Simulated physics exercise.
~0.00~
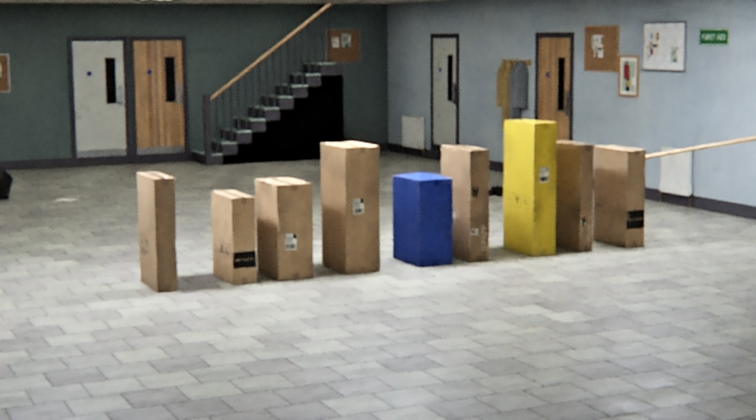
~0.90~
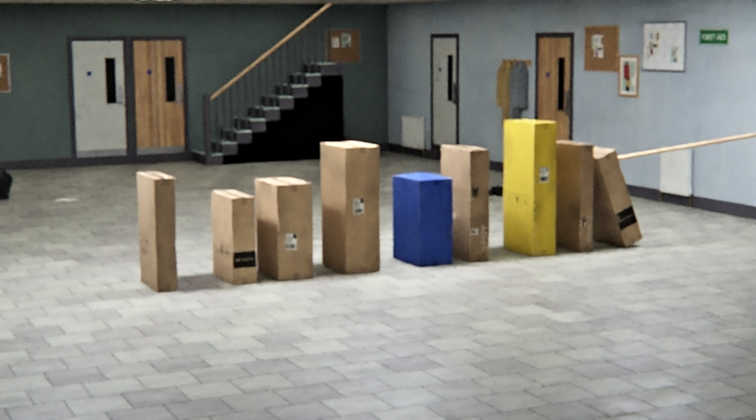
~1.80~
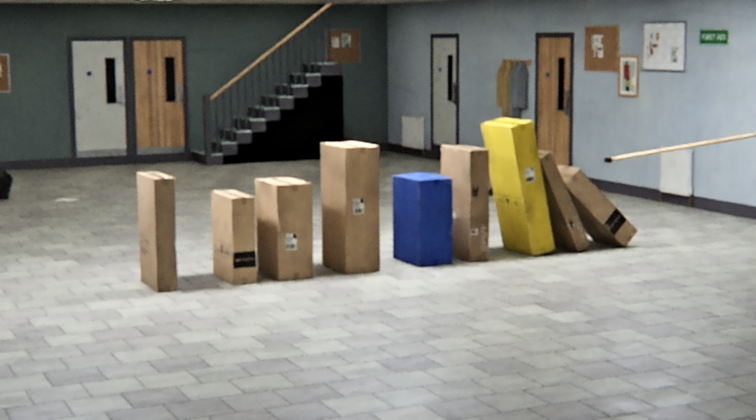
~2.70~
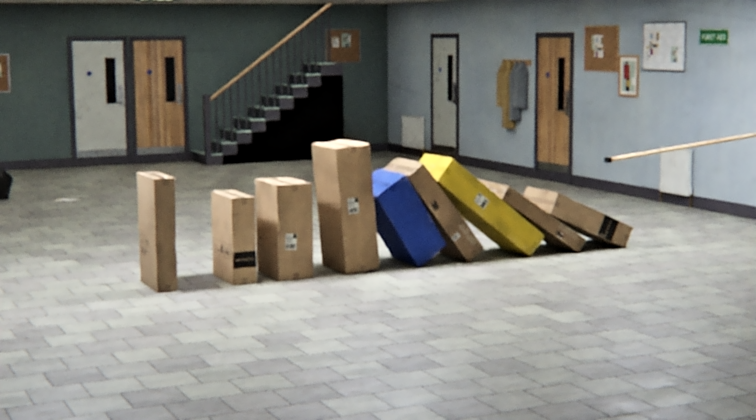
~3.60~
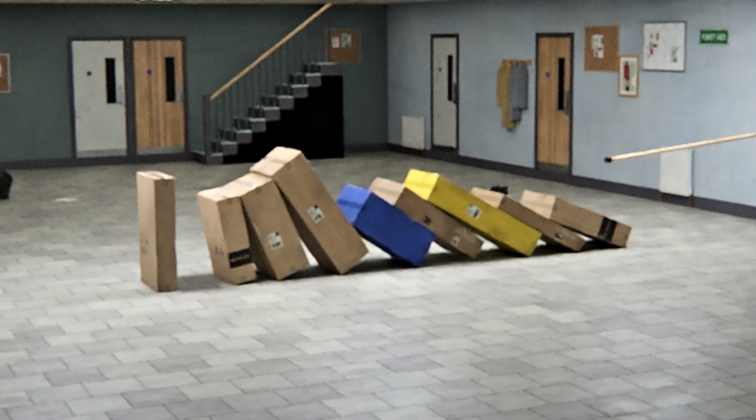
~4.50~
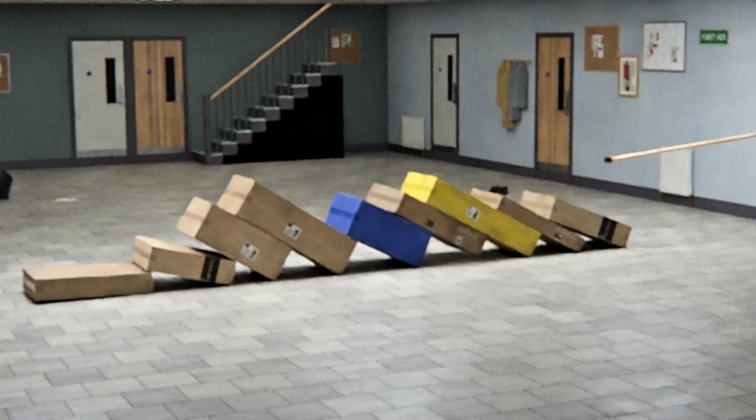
In a tiled hall with a staircase, a pole at the right meets the end carton in a row of nine upright cartons, which topples left and knocks down the next, including the yellow and blue ones, until all lie tipped over, most resting against one another.
